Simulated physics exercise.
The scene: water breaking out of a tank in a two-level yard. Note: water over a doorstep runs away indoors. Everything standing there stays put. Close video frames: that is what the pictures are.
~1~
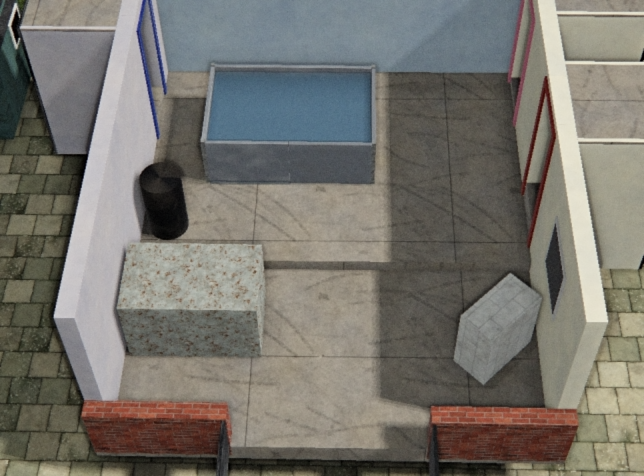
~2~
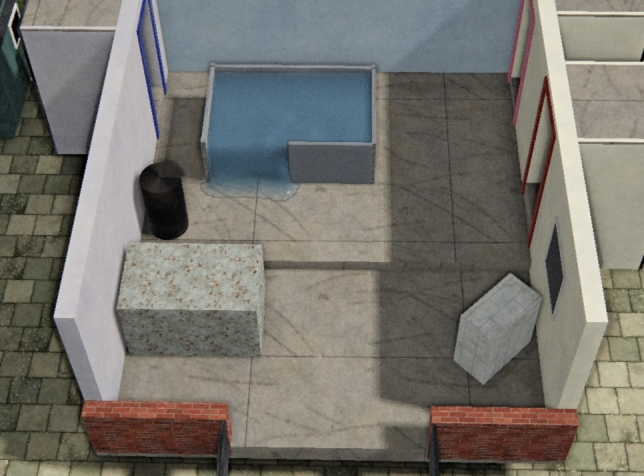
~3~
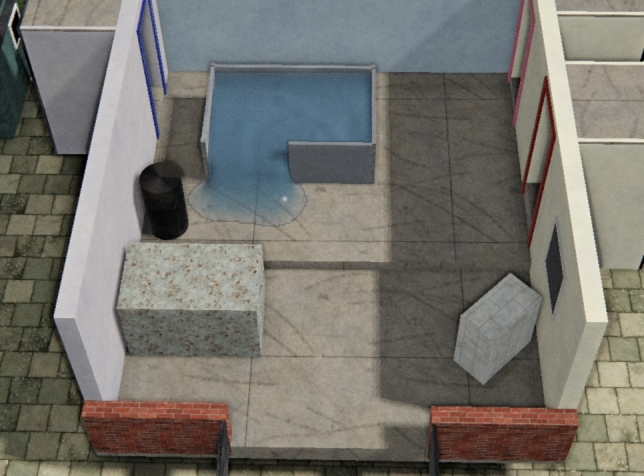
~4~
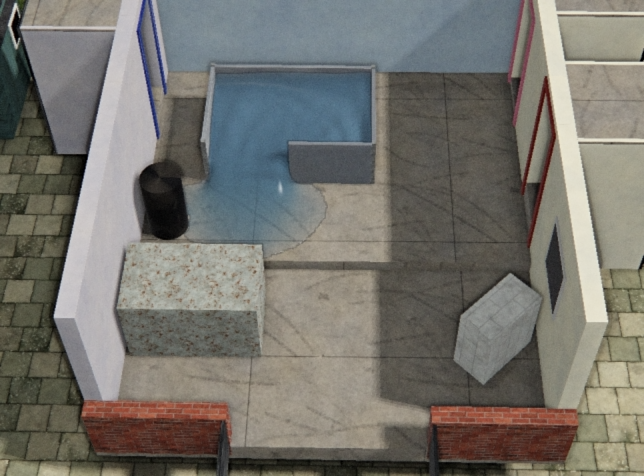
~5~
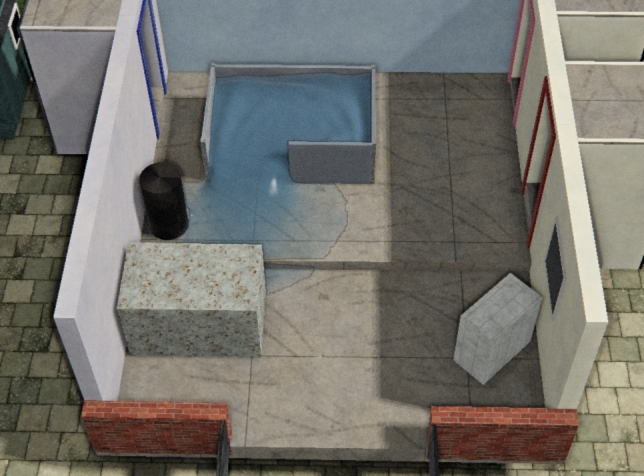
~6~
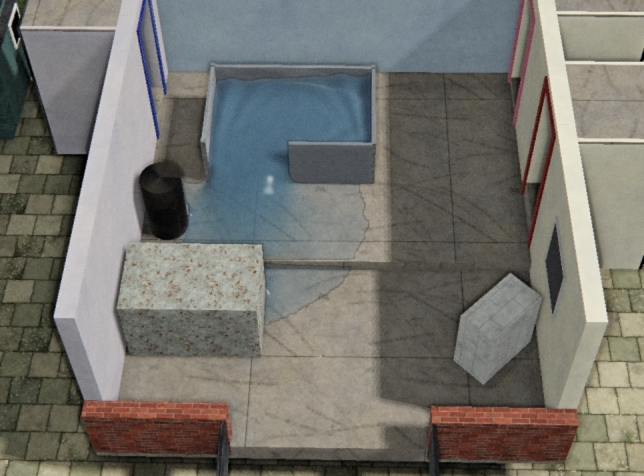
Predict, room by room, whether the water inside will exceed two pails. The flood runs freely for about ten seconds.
Red door: Does not exceed two pails. Blue door: Does not exceed two pails. Pink door: Does not exceed two pails.
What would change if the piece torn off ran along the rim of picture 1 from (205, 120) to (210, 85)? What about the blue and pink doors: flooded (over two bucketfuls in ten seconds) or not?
The blue one goes past it, the pink one goes past it.
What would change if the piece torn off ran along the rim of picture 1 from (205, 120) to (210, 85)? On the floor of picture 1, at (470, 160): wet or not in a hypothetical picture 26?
Answer: Bone-dry.
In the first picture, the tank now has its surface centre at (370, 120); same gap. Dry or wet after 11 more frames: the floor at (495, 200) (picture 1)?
Answer: Spared.
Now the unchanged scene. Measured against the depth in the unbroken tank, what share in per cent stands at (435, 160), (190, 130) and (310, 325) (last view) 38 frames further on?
0, 8 and 4 in a hundred, in turn.
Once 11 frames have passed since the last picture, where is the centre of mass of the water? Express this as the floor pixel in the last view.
It is around (263, 204).
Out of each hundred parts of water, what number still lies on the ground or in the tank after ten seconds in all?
Result: Close to 64 %.
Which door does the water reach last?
My pick is the pink door.
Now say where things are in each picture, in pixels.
In the first frame, still water in the tank at (291, 107).
In the second frame, the front is at (292, 191), out from the gap at (249, 166).
In the third frame, the front is at (287, 218), out from the gap at (249, 169).
In the fourth frame, water pours out at (249, 170) and has run to (268, 252).
In the fifth frame, water pours out at (249, 170) and has run to a hidden place.
In the sixth frame, the front is at (273, 318), out from the gap at (249, 170).
A moment on, water covers 30 % of the floor; the red door not reached, the blue door not reached, the pink door not reached.
Next, water covers 40 % of the floor; the red door not reached, the blue door wet at the sill, nothing in, the pink door not reached.
Then, water covers 55 % of the floor; the red door not reached, the blue door wet at the sill, nothing in, the pink door not reached.
Later, water covers 70 % of the floor; the red door wet at the sill, nothing in, the blue door wet at the sill, nothing in, the pink door not reached.
In the end, water covers 85 % of the floor; the red door wet at the sill, nothing in, the blue door wet at the sill, nothing in, the pink door wet at the sill, nothing in.
